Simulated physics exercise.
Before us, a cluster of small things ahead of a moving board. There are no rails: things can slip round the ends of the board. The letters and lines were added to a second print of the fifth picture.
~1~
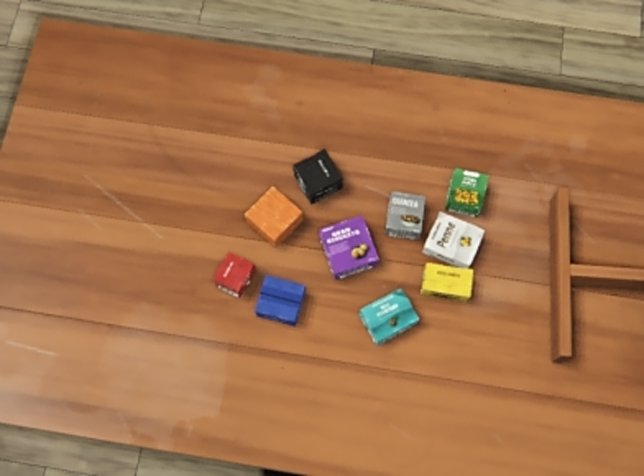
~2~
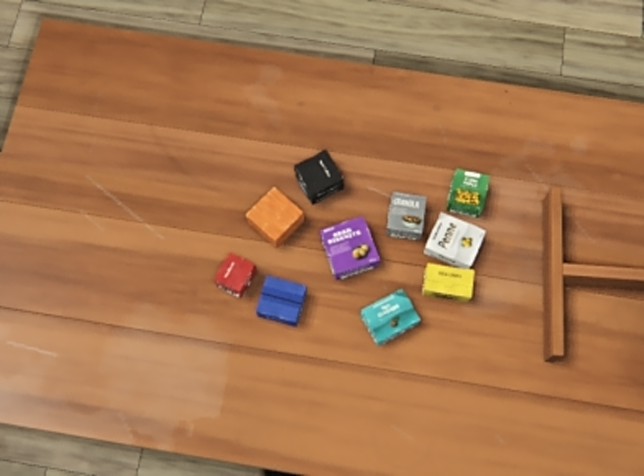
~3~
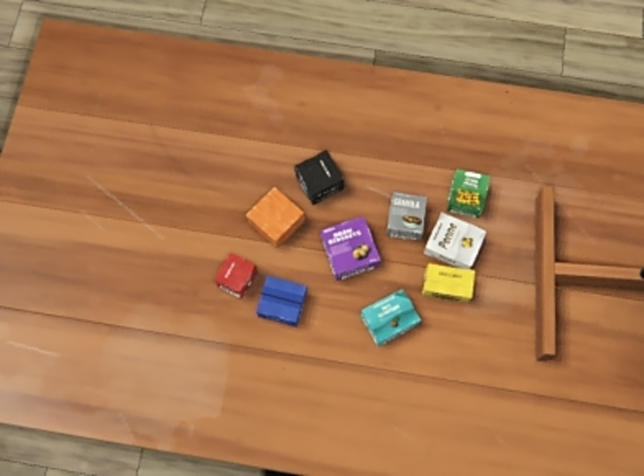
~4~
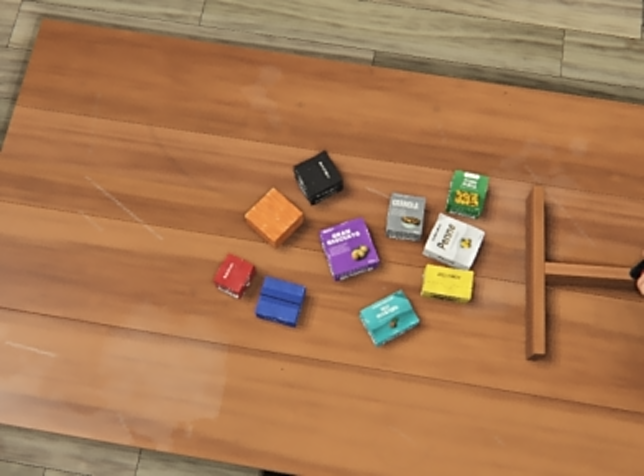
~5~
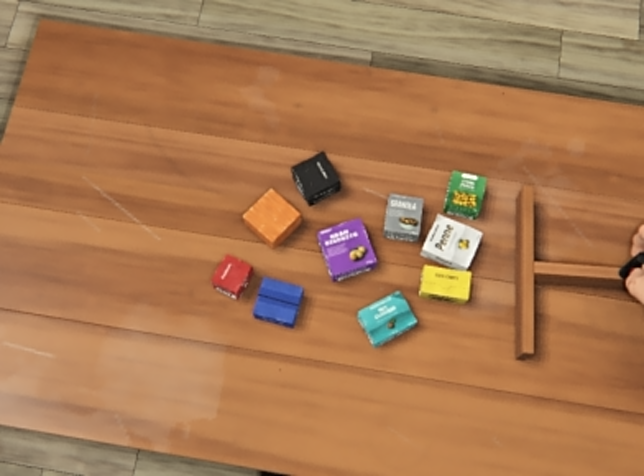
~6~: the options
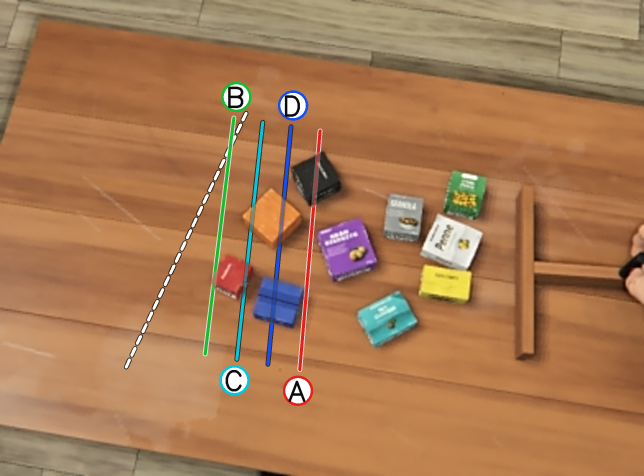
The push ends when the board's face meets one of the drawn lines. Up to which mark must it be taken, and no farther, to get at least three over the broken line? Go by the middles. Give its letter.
C.
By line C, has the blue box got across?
No.
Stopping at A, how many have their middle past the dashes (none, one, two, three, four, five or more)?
The count is none.
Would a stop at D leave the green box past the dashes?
By then, no.
On the copy, A at (310, 245); B at (220, 231); C at (250, 235); D at (280, 240); the dashed line at (190, 232).
On C. First, board (428, 251); red packet (233, 277); orange block (272, 219); none across.
Then, board (329, 235); orange block (234, 208); red packet (213, 283); none across.
Finally, board (252, 223); orange block (163, 201); red packet (141, 283); four across.
By contrast, A gets none across; B gets eight across, but is farther than needed; D gets only one across.
